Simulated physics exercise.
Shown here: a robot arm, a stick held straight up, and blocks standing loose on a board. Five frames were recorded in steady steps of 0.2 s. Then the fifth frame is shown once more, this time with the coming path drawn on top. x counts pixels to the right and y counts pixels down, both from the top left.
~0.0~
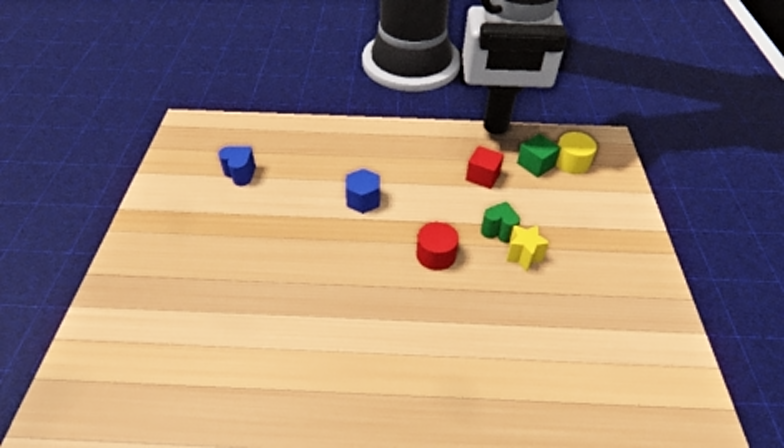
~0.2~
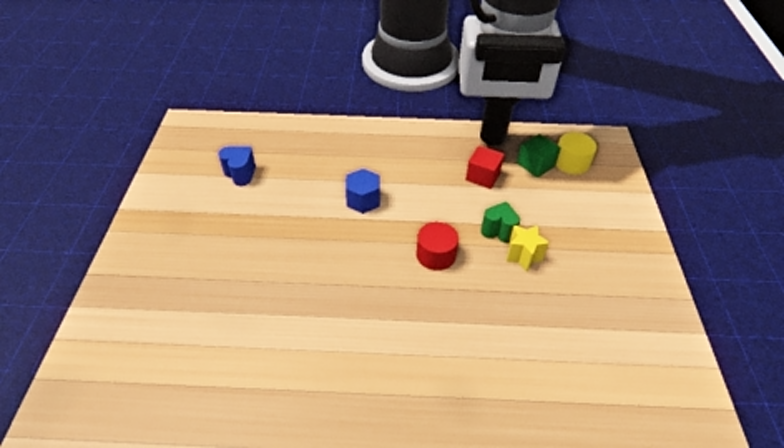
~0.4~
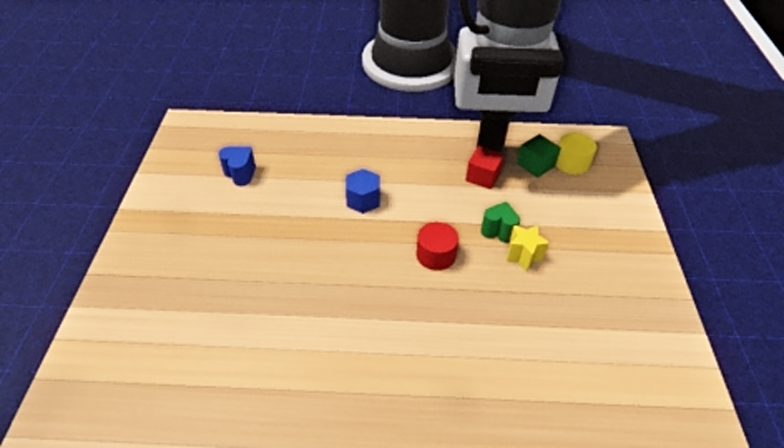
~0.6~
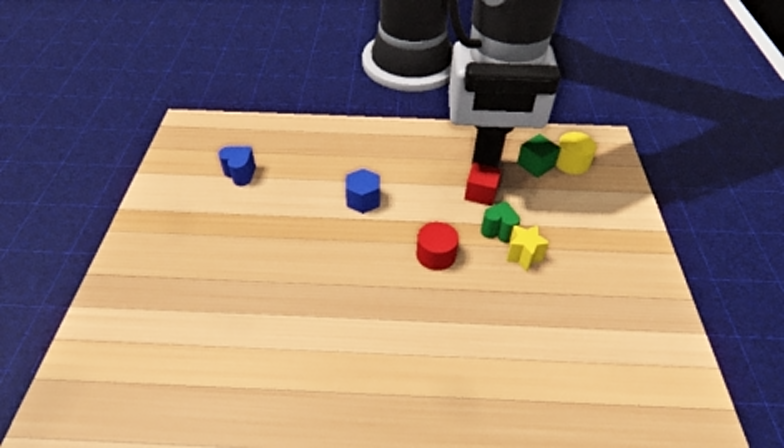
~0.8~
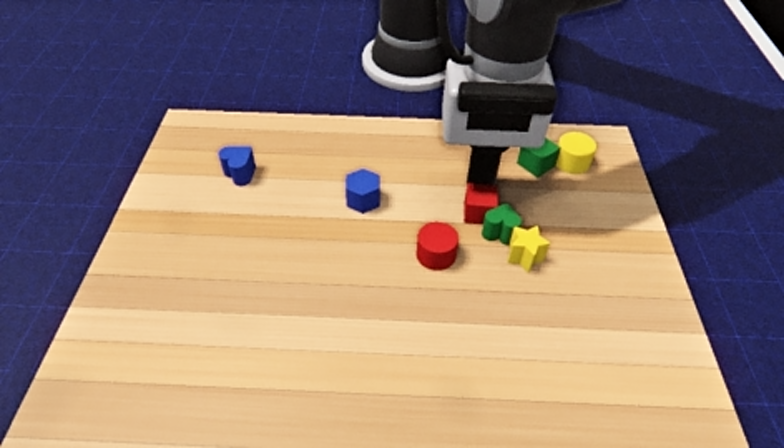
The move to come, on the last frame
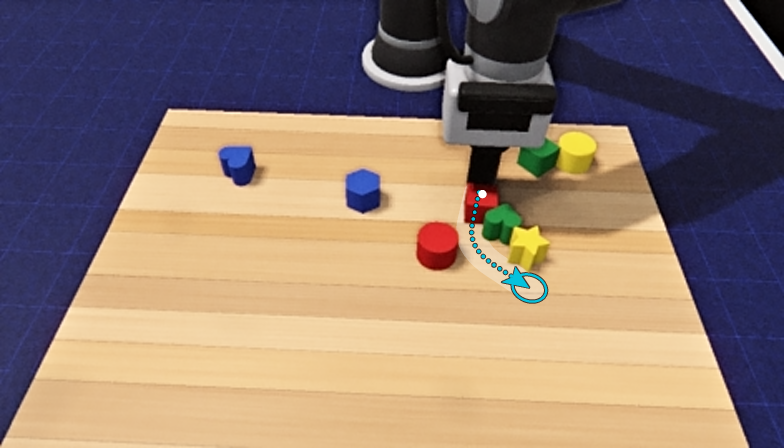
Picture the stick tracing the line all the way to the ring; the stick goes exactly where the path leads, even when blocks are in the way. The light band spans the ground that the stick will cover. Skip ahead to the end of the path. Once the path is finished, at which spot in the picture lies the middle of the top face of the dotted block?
It comes to (484, 270).
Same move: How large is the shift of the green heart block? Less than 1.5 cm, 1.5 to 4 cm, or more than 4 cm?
It will move between 1.5 and 4 cm.
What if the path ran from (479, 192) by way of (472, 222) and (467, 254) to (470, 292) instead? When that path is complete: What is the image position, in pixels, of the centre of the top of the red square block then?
For the centre of its top, I'd go with (491, 302).
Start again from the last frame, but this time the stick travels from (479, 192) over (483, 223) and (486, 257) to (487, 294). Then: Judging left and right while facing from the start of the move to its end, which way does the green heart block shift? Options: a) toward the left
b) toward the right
(a)
The drawn path runs from (479, 192) through (472, 225) and (487, 260) to (529, 288); the dot is on the red square block.
On the path given first. One third of the way, stick (473, 218); red square block (476, 230); green heart block (510, 225), turned 35° anticlockwise; yellow star block (532, 242), turned 15° anticlockwise.
Two thirds of the way, stick (490, 254); red square block (482, 267), turned 30° clockwise; green heart block (516, 230), turned 95° anticlockwise; yellow star block (541, 244).
At the end, stick (532, 281); red disc not moved; red square block (484, 270), turned 40° clockwise; green heart block (519, 231), turned 105° anticlockwise; yellow star block (546, 244).
